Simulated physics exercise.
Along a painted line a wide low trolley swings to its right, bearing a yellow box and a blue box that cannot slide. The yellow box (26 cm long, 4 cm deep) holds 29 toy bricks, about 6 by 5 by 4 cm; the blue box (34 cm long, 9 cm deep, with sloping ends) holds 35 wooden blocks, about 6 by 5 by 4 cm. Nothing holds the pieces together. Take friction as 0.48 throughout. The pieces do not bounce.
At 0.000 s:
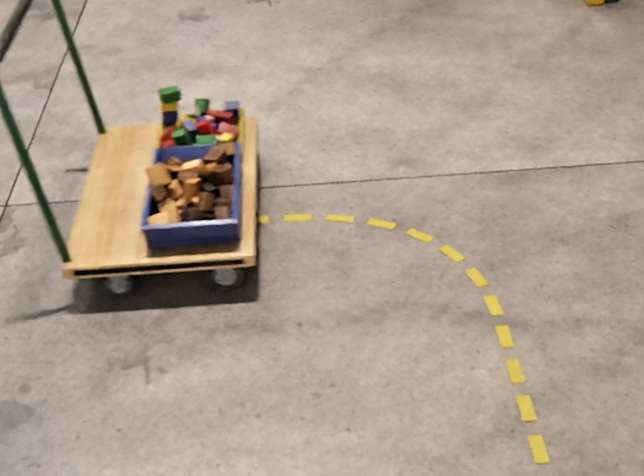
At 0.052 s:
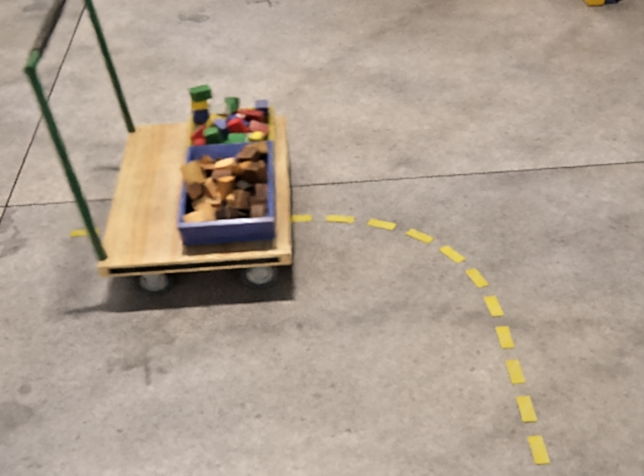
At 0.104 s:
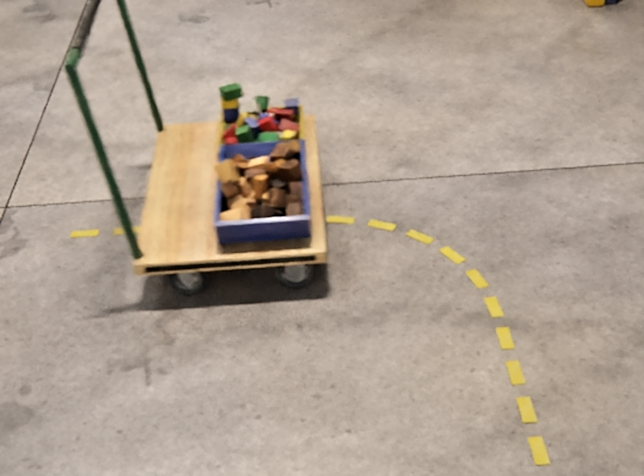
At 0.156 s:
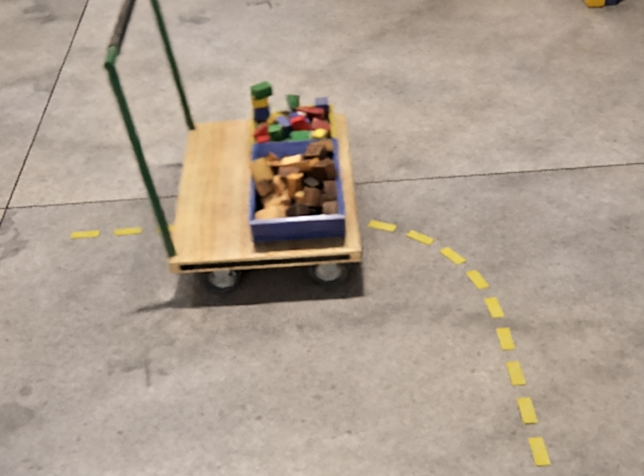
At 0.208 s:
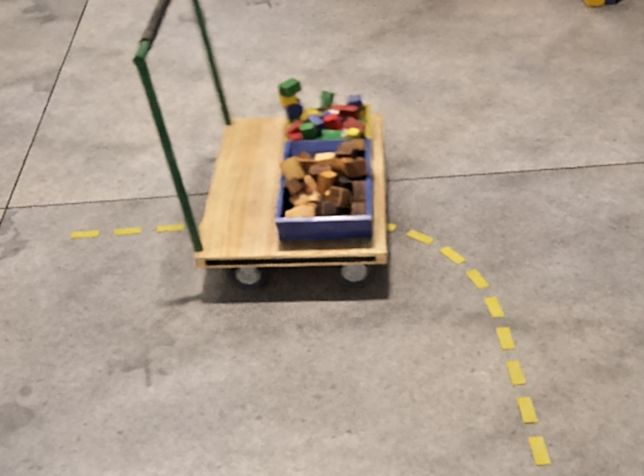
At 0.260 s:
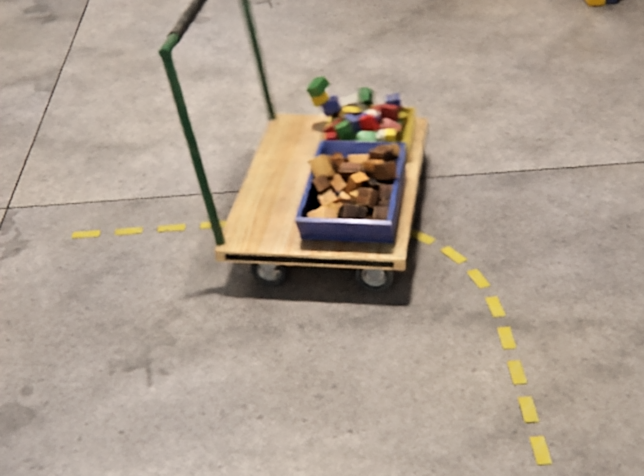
On a grey concrete floor, a flat wooden trolley carrying toy bricks and a blue box of wooden blocks rolls rightward along a dashed yellow line, then starts turning toward the viewer as a couple of bricks leave the colourful pile.
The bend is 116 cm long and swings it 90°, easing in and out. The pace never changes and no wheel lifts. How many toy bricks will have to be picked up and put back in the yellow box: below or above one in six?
The yellow box loses over a sixth of its toy bricks.
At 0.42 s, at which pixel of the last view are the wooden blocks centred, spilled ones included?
Near (426, 208).
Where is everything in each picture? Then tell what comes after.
In the first frame (we follow the rim corner now nearest the camera), yellow box (its farthest corner) at (240, 109); blue box at (143, 225); turned 0°, 0 cm rolled; nothing out yet.
Yellow box at (269, 107); blue box at (180, 223); turned 0°, 10 cm rolled, in the second frame.
Yellow box at (299, 106); blue box at (216, 222); turned 0°, 20 cm rolled, in the third frame.
Yellow box at (330, 105); blue box at (251, 220); turned 1°, 31 cm rolled, in the fourth frame.
Yellow box at (367, 105); blue box at (277, 218); turned 5°, 41 cm rolled, in the fifth frame.
Yellow box at (411, 108); blue box at (298, 217); turned 12°, 51 cm rolled; 2 out, the lowest brick at (319, 97), in the sixth frame.
After 0.42 s, 7 of 29 out of the yellow box and 0 of 35 out of the blue box.
After 0.54 s, 10 of 29 out of the yellow box and 0 of 35 out of the blue box.
After 0.72 s, 11 of 29 out of the yellow box and 0 of 35 out of the blue box.
When it is over (at 1.17 s), 11 of 29 out of the yellow box and 0 of 35 out of the blue box. Asked share, 11 of 29, 38 per cent.
